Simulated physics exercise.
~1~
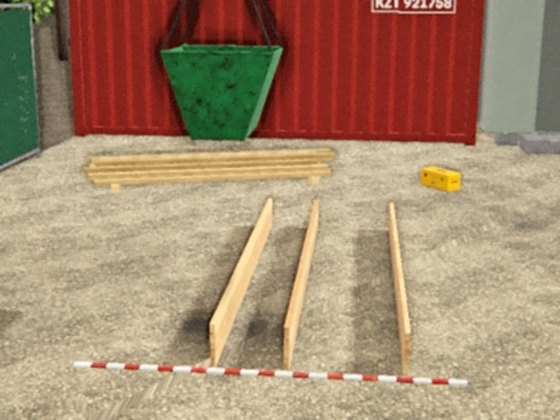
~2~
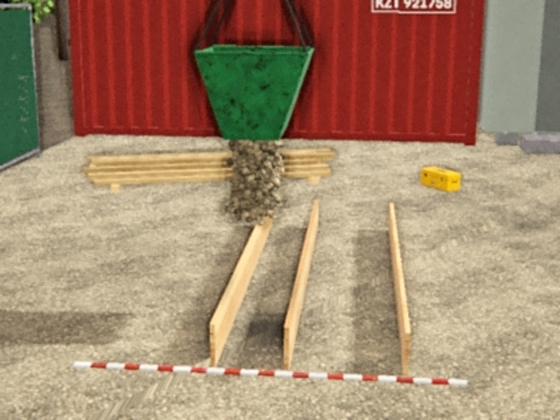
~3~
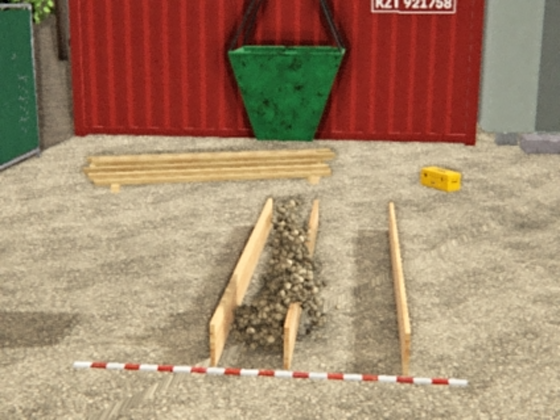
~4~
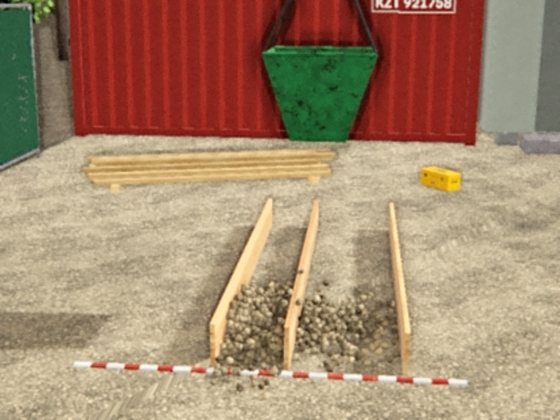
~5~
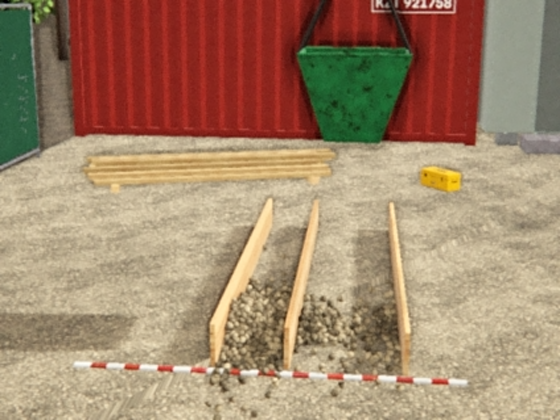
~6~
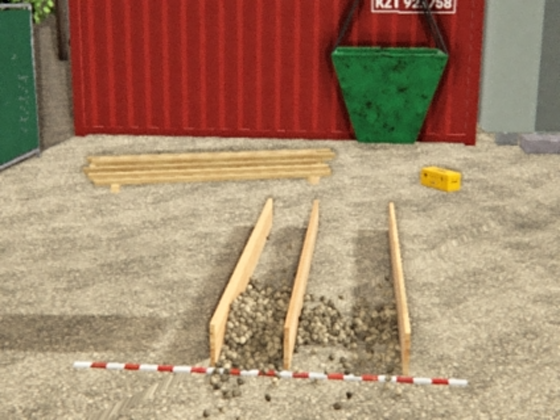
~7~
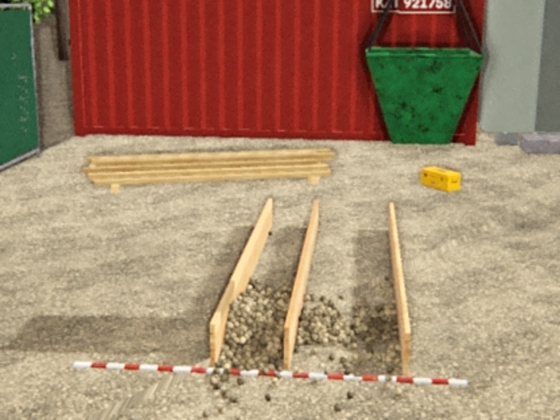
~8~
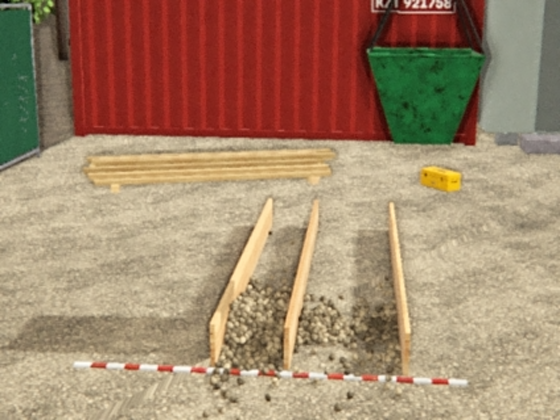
At first, a green skip hangs from dark straps before a red container, above pale ground where three upright wooden boards form two open bays behind a red and white striped pole. The skip moves steadily rightwards and releases a thick stream of brown and grey stones from its underside. The stones drop between the boards and tumble forward, spreading towards the pole. They settle at the near end of both bays, with a few scattered past the pole. The emptied skip keeps travelling right, then stops, leaving more stones in the left bay than in the right.
